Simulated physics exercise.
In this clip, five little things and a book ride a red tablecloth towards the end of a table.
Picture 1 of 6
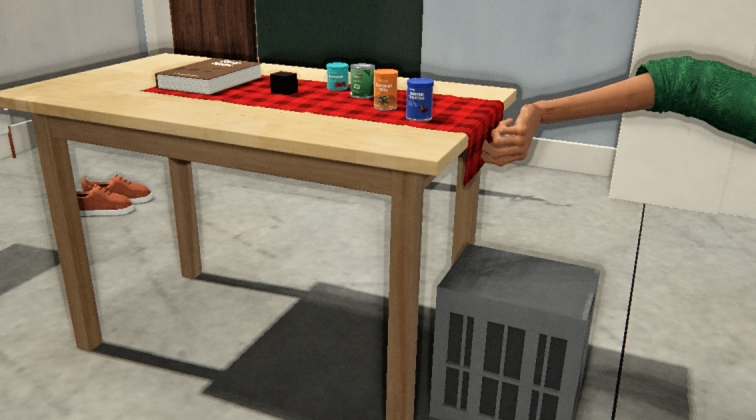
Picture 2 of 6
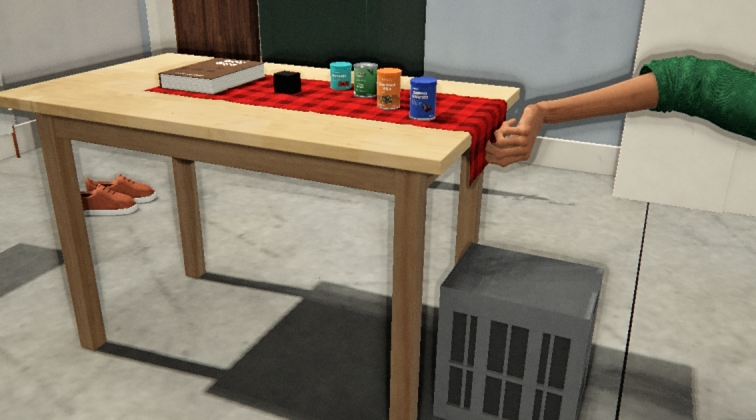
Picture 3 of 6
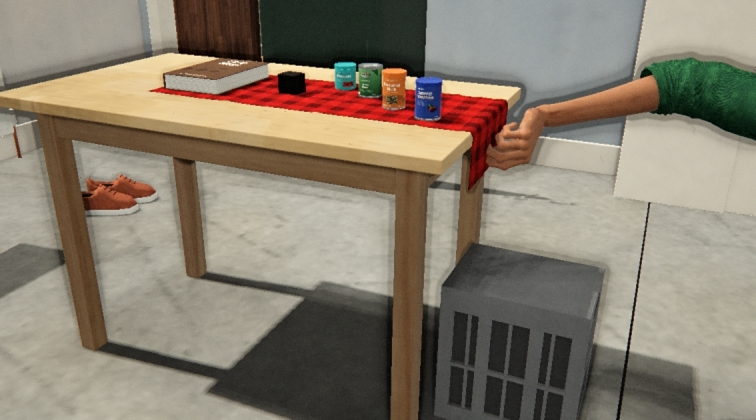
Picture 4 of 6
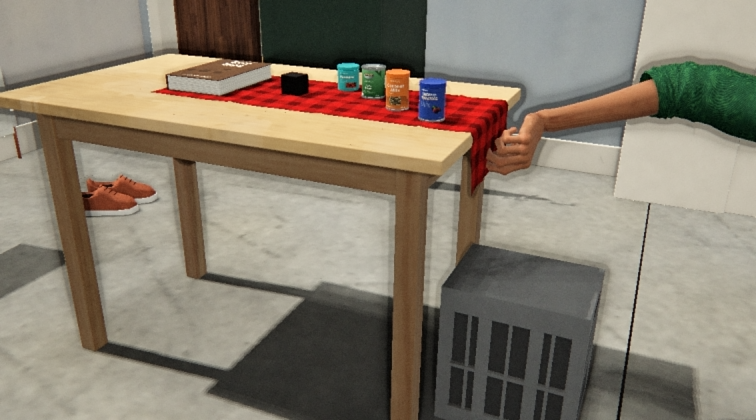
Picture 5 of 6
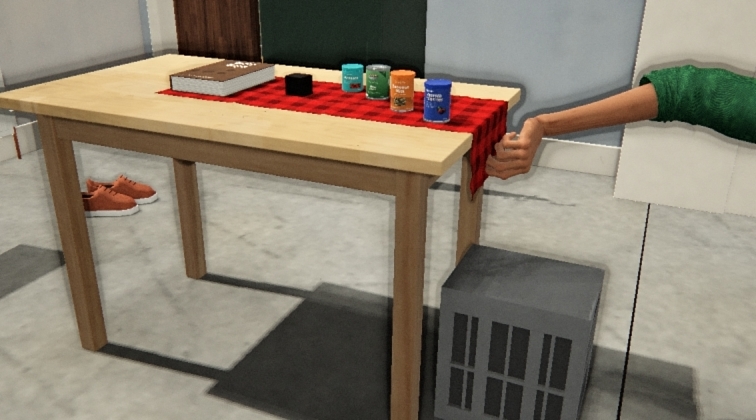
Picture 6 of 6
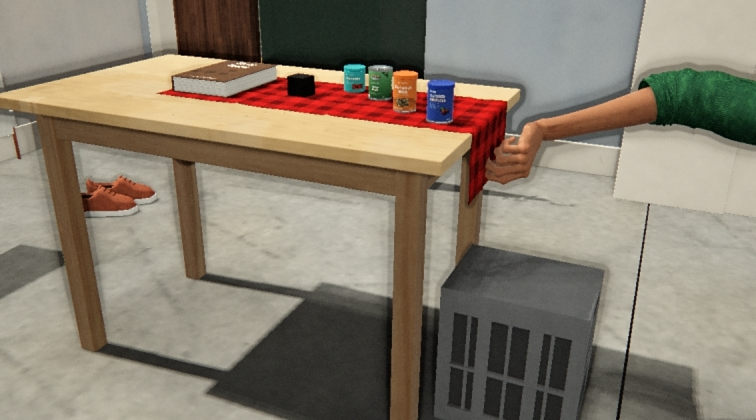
In a room with a pale stone floor, a hand gripping the end of a red checked cloth drew it slightly down over the table's right edge, and the book, black cube and four small containers shifted a little rightward with it.
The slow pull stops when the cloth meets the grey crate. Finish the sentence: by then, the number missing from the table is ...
... two.
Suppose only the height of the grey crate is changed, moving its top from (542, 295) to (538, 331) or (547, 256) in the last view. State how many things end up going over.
For the first height 3, for the second 1.
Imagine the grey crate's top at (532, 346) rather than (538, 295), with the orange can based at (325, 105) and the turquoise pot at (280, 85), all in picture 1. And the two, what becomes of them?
Well, the orange can is dislodged, and the turquoise pot is safe.
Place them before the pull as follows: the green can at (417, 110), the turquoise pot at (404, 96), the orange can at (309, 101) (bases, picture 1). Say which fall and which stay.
The green can is lost, the turquoise pot is lost, the orange can stays aboard.
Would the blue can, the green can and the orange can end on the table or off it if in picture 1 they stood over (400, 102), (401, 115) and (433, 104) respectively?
The blue can is off the top, the green can is off the top and the orange can is off the top.
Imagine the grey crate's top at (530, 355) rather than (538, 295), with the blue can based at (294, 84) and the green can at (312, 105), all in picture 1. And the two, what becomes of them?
The blue can? Safe. The green can? Lost.
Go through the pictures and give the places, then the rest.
In the first picture, hem (463, 187); blue can (420, 81); orange can (386, 71); green can (363, 66); turquoise pot (338, 65); black cube (284, 73); top of the crate (538, 295).
In the second picture, hem (468, 186); blue can (424, 80).
In the third picture, hem (467, 191); orange can (394, 71).
In the fourth picture, hem (470, 196); green can (374, 66); top of the crate (543, 294).
In the fifth picture, hem (471, 201); turquoise pot (352, 66).
In the sixth picture, hem (467, 205); blue can (441, 83); orange can (406, 73); green can (380, 68); turquoise pot (355, 67); black cube (301, 75).
Early on, hem near (485, 221); all still up.
Midway, hem near (484, 251); blue can gone.
Near the end, hem on the crate; blue can and orange can gone.
Finally, hem on the crate; blue can and orange can gone. The count of fallen things is two.
